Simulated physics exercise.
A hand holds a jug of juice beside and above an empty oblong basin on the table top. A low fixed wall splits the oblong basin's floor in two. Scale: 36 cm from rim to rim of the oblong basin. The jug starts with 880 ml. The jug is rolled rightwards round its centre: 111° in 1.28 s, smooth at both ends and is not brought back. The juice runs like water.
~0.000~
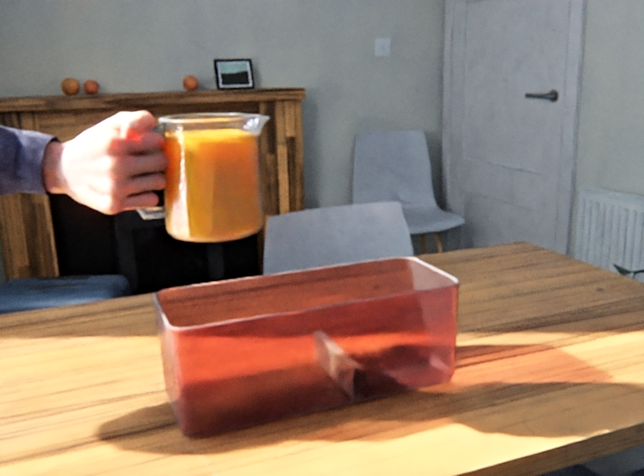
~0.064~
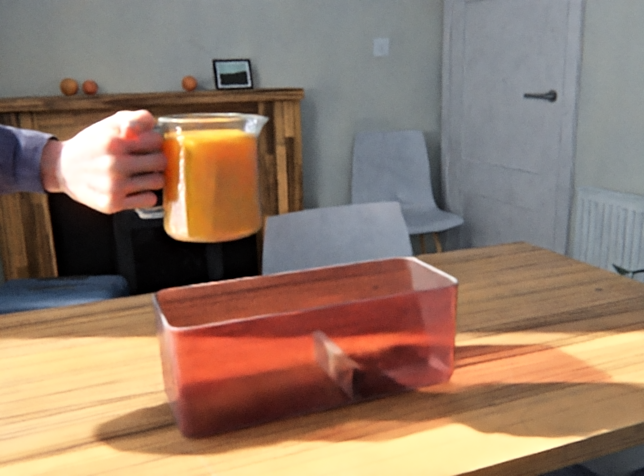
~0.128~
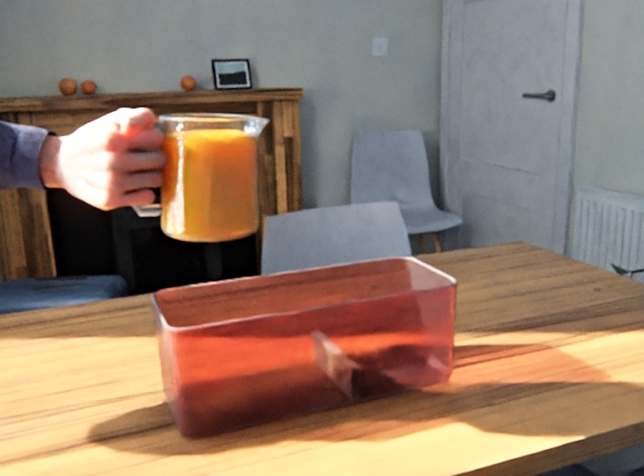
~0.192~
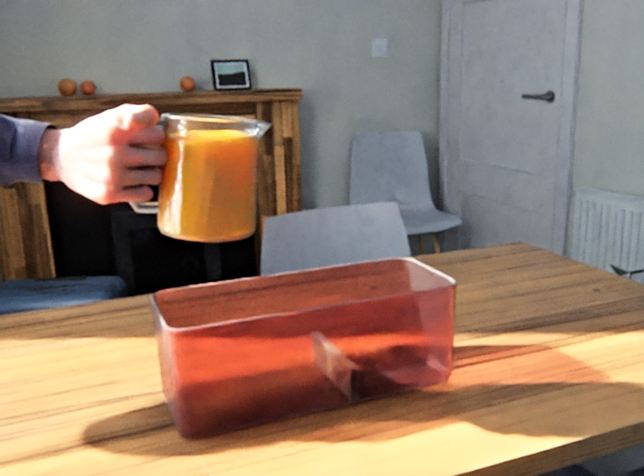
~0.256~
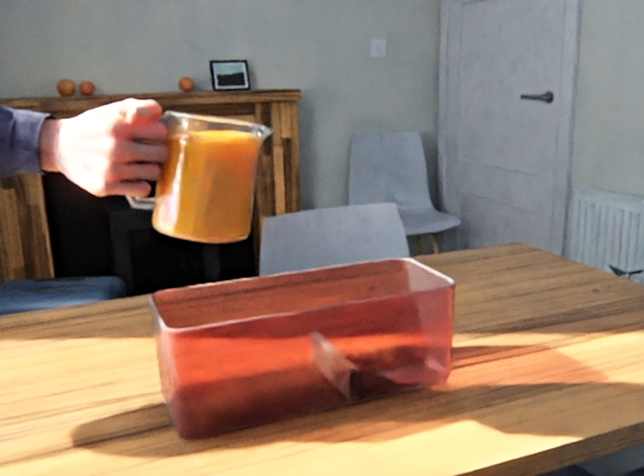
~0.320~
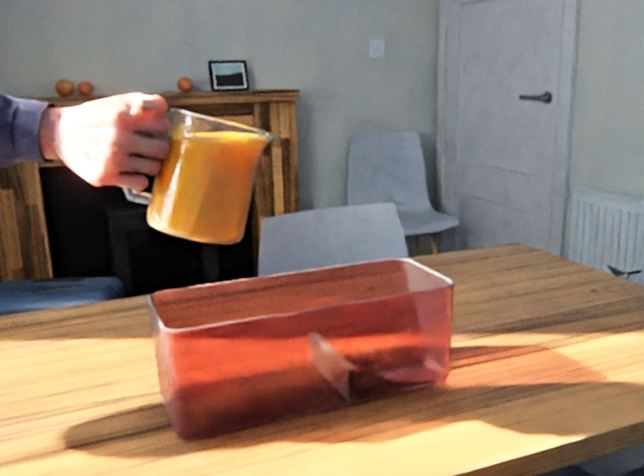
A hand holds a jug of orange juice above an empty basin and gradually tilts it right.
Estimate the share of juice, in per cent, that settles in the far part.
About 60 per cent.
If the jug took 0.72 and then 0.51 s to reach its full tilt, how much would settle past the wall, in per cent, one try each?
First 45, then 40 per cent.
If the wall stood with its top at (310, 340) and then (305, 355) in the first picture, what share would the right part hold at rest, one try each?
In turn about 90 and 85 per cent.
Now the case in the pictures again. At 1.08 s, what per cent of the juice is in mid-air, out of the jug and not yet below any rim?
Near 18 in a hundred.
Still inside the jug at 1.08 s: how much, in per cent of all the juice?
Near 24 in a hundred.
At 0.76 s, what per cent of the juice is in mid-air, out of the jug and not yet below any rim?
Some 16 per cent.
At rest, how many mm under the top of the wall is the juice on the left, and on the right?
Some 30 mm on the left and 12 mm on the right.
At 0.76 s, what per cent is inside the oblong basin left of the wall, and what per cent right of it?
Left about 1, right about 6.
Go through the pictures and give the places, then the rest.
In the first frame, it leans 0°; its right rim is at (269, 116); the juice meets the walls at (163, 138) and (253, 132); the oblong basin's rim runs from (162, 311) to (435, 270); the wall's top is at (335, 348).
In the second frame, it leans 1°; its right rim is at (268, 117); the juice meets the walls at (162, 137) and (252, 132).
In the third frame, it leans 3°; its right rim is at (269, 119); the juice meets the walls at (163, 137) and (252, 133).
In the fourth frame, it leans 6°; its right rim is at (271, 123); the juice meets the walls at (164, 139) and (255, 135).
In the fifth frame, it leans 11°; its right rim is at (274, 129); the juice meets the walls at (165, 143) and (259, 135).
In the sixth frame, it leans 16°; its right rim is at (276, 136); the juice meets the walls at (163, 150) and (264, 136).
Then, 0.76 s in, the tilt is 71° and 77 per cent is still to pour, 1 is left of the wall and 6 right of it.
Then, 1.08 s in, the tilt is 104° and 24 per cent is still to pour, 10 is left of the wall and 49 right of it.
Then, 1.41 s in, the tilt is 111° and 1 per cent is still to pour, 34 is left of the wall and 61 right of it.
Then, 1.78 s in, the tilt is 111° and 0 per cent is still to pour, 39 is left of the wall and 60 right of it.
Finally, 39 per cent lies left of the wall, 60 right of it and 1 outside.
